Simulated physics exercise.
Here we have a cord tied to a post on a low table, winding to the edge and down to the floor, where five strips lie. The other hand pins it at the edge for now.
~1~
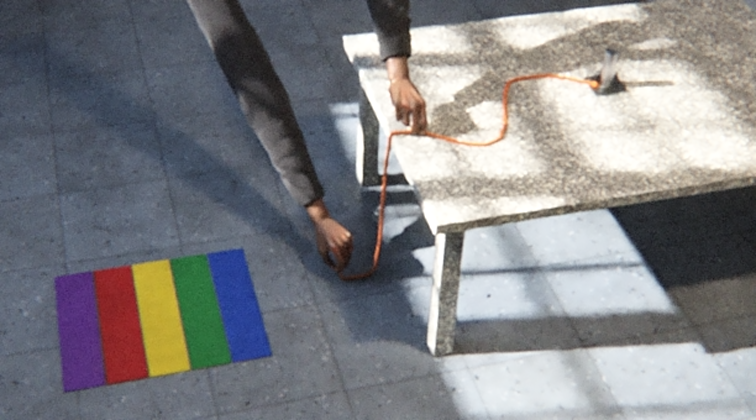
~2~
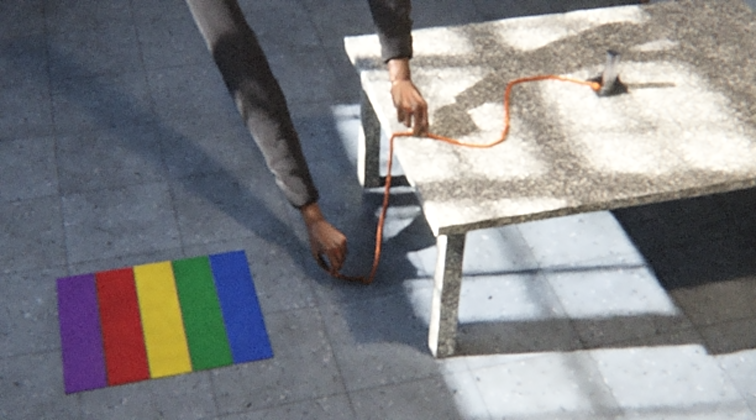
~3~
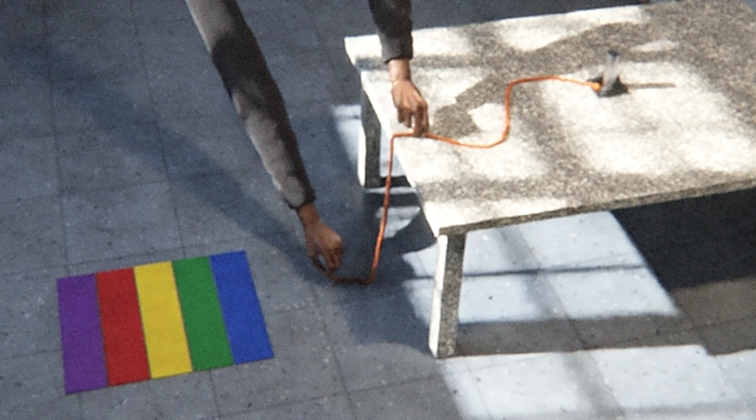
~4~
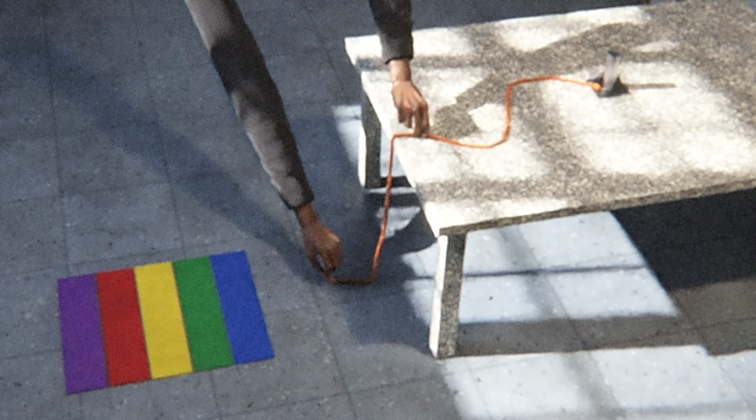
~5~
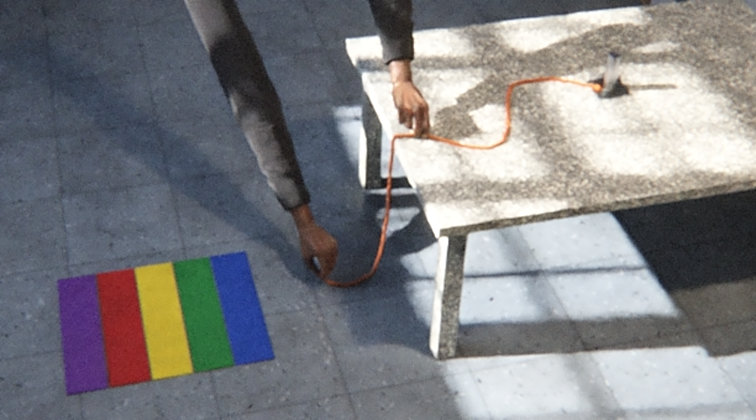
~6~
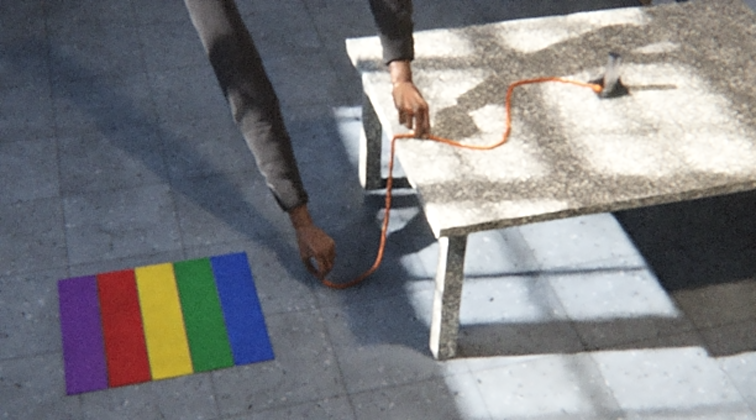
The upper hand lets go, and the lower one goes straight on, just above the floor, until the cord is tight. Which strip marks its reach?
It gets as far as the red strip.
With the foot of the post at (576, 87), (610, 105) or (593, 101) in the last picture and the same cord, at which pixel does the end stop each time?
The places are (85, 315), (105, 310) and (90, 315).
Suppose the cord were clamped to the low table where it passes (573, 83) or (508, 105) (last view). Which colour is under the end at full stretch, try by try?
Try by try: Red; yellow.
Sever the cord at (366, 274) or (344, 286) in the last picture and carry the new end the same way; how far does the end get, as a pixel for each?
The places are (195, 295) and (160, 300).
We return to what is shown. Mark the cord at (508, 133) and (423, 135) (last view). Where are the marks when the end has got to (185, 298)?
At (435, 125), then (378, 183).
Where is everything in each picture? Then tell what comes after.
End (336, 270); blue (248, 338); green (207, 345); yellow (166, 352); red (125, 359); purple (83, 366), in the first picture.
End (330, 272); cord through (562, 81) (507, 96) (495, 143) (411, 134) (387, 195) (377, 262), in the second picture.
End (327, 273), in the third picture.
End (325, 274); cord through (563, 81) (508, 97) (496, 144) (412, 134) (388, 195) (376, 262), in the fourth picture.
End (321, 276), in the fifth picture.
End (319, 276); cord through (564, 83) (508, 98) (497, 145) (412, 136) (389, 196) (378, 263), in the sixth picture.
Soon after, end near (185, 298); over green.
Then, end near (143, 304); over yellow.
At full stretch, end near (118, 308); over red. The red one.
